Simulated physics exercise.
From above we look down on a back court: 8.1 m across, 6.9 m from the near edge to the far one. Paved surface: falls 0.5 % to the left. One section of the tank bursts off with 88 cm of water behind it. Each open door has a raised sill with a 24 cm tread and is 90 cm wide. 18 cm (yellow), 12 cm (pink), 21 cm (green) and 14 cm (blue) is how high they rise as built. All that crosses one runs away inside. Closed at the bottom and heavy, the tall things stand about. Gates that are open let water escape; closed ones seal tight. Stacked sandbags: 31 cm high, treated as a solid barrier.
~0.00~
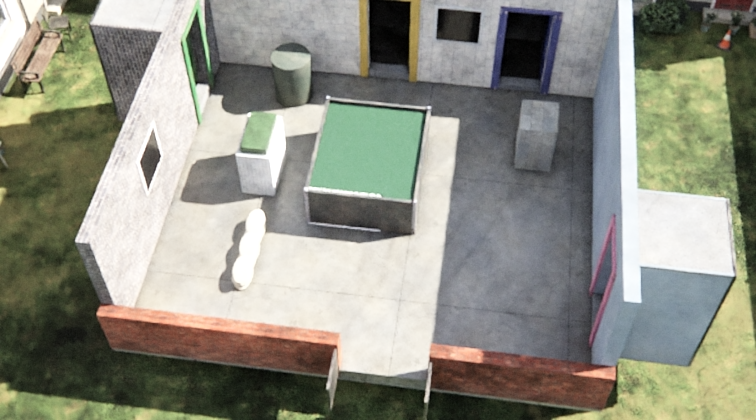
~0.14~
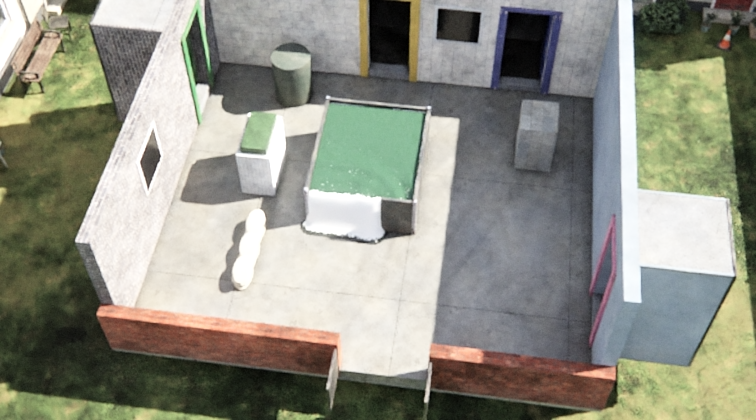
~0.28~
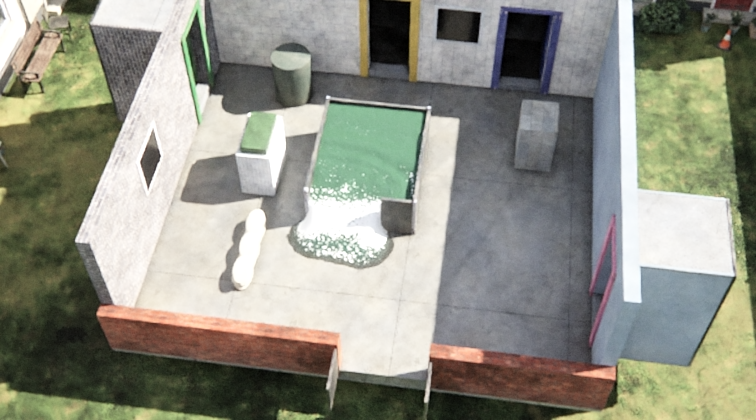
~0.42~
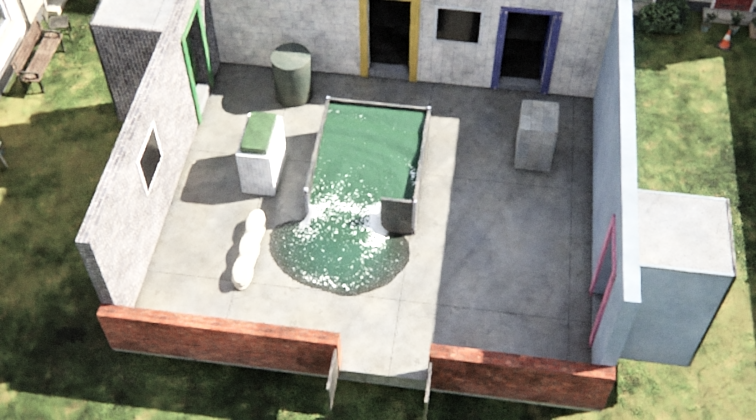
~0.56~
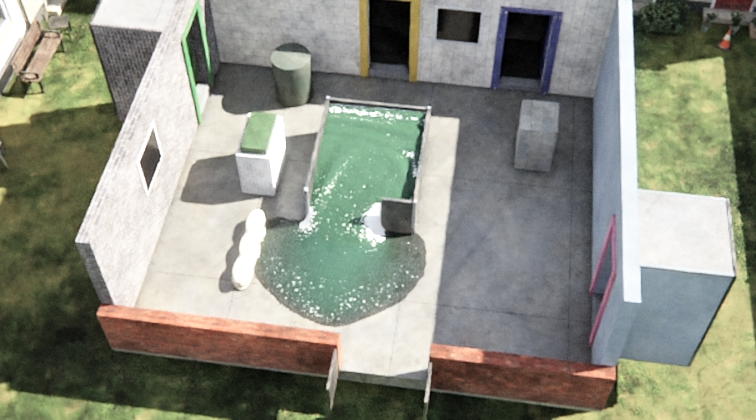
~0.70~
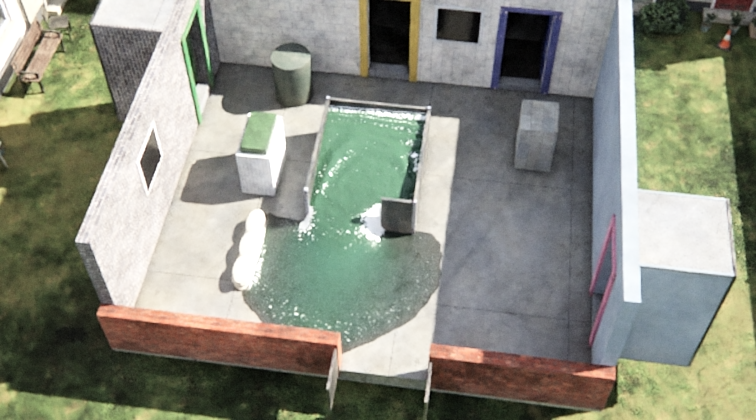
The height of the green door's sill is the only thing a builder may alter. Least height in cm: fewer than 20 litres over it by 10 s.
Approx. 11 cm.
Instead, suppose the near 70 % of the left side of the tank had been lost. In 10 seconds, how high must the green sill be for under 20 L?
It should stand roughly 17 cm high.
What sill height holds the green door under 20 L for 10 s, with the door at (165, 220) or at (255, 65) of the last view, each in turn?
Around 5.5 and 15 cm respectively.
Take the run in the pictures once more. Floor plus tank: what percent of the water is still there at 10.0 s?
Close to 72 in a hundred.
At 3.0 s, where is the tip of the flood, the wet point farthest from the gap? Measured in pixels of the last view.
At about (582, 387).
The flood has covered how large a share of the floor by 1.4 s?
20 %.
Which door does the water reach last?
Blue.
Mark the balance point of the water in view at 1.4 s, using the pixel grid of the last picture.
The water is centred around (351, 222) in the last picture's pixels.
After 1.4 s water covers 20 % of the floor, deepest (50 cm) near (249, 337); it has not reached the green door.
After 3.0 s water covers 35 % of the floor, deepest (43 cm) near (127, 331); it has not reached the green door.
After 10.0 s water covers 95 % of the floor, deepest (14 cm) near (251, 72); 13 cm at the green door, 0 litres in over its 21 cm sill.
At the green door as built, the water arrived by 3.7 s and peaked near 17 cm at 8.4 s.
With a sill of 10 cm, 27 litres would have come in within the 10 s; with 13.5 cm, 4 litres. So under 20 litres takes about 11 cm.
